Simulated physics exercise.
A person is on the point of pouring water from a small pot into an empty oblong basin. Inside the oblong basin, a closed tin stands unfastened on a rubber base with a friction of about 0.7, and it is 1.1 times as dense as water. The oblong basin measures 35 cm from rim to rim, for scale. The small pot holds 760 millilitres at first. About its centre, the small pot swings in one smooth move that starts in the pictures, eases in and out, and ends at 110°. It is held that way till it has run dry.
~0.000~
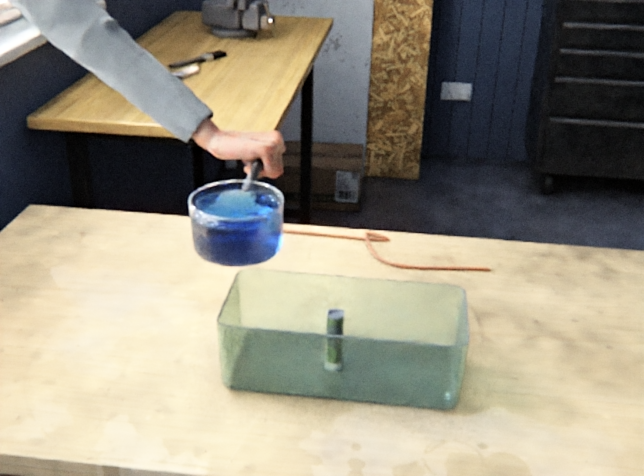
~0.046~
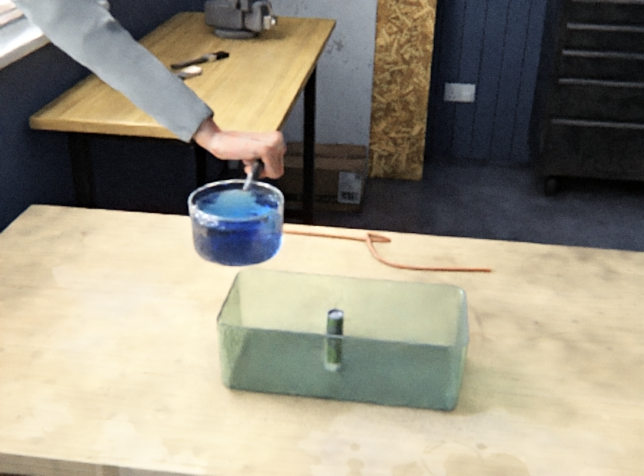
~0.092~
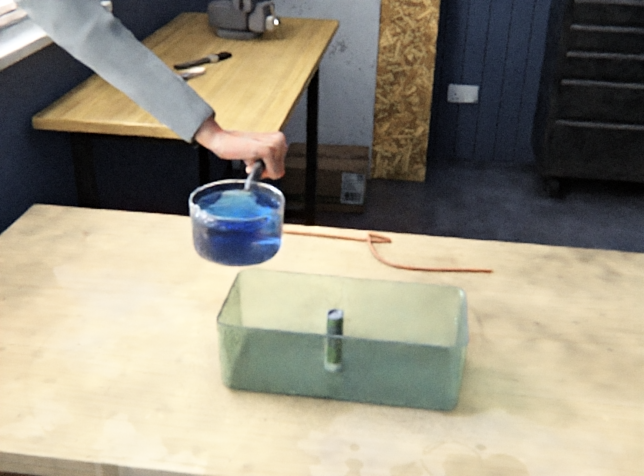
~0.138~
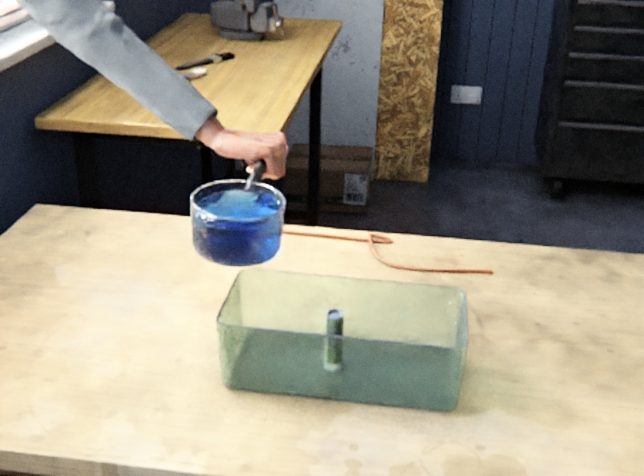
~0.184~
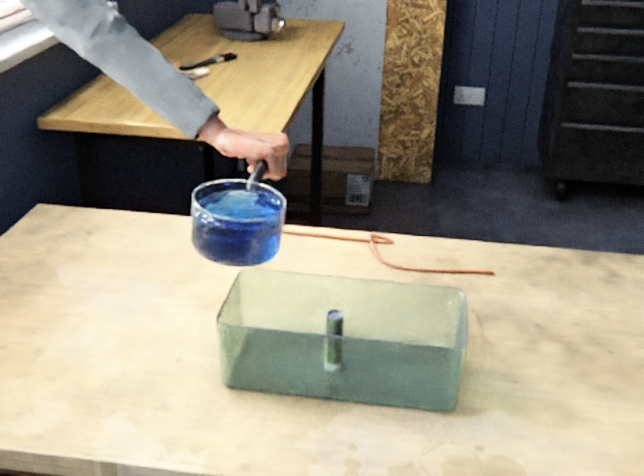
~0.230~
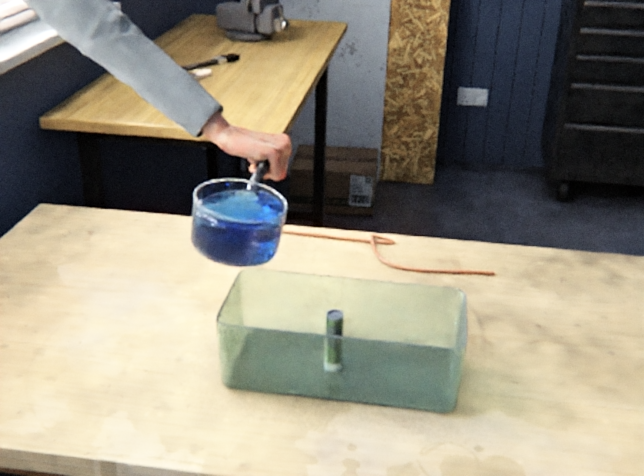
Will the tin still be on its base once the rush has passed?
It is tipped.
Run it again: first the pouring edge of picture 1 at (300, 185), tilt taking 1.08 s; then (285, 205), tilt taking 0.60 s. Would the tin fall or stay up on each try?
First it goes over; then it topples.
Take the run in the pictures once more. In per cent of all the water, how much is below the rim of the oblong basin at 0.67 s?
I'd put it near 14 percent.
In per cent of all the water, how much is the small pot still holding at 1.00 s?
Roughly 10 per cent.
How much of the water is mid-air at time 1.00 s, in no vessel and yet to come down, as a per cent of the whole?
Around 8 per cent of the liquid is in flight.
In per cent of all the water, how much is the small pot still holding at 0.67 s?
At that time about 60 in a hundred parts are still held.
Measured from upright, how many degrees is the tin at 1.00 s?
Tilt: Around 20°.
Then, 0.67 s in, the tilt is 65° and 60 per cent is still to pour; the tin stands where it began.
Then, 1.00 s in, the tilt is 102° and 10 per cent is still to pour; the tin leans 20°.
Then, 1.34 s in, the tilt is 110° and 0 per cent is still to pour; the tin lies on its side.
Then, 1.71 s in, the tilt is 110° and 0 per cent is still to pour; the tin lies on its side.
Finally, the tin lies on its side.
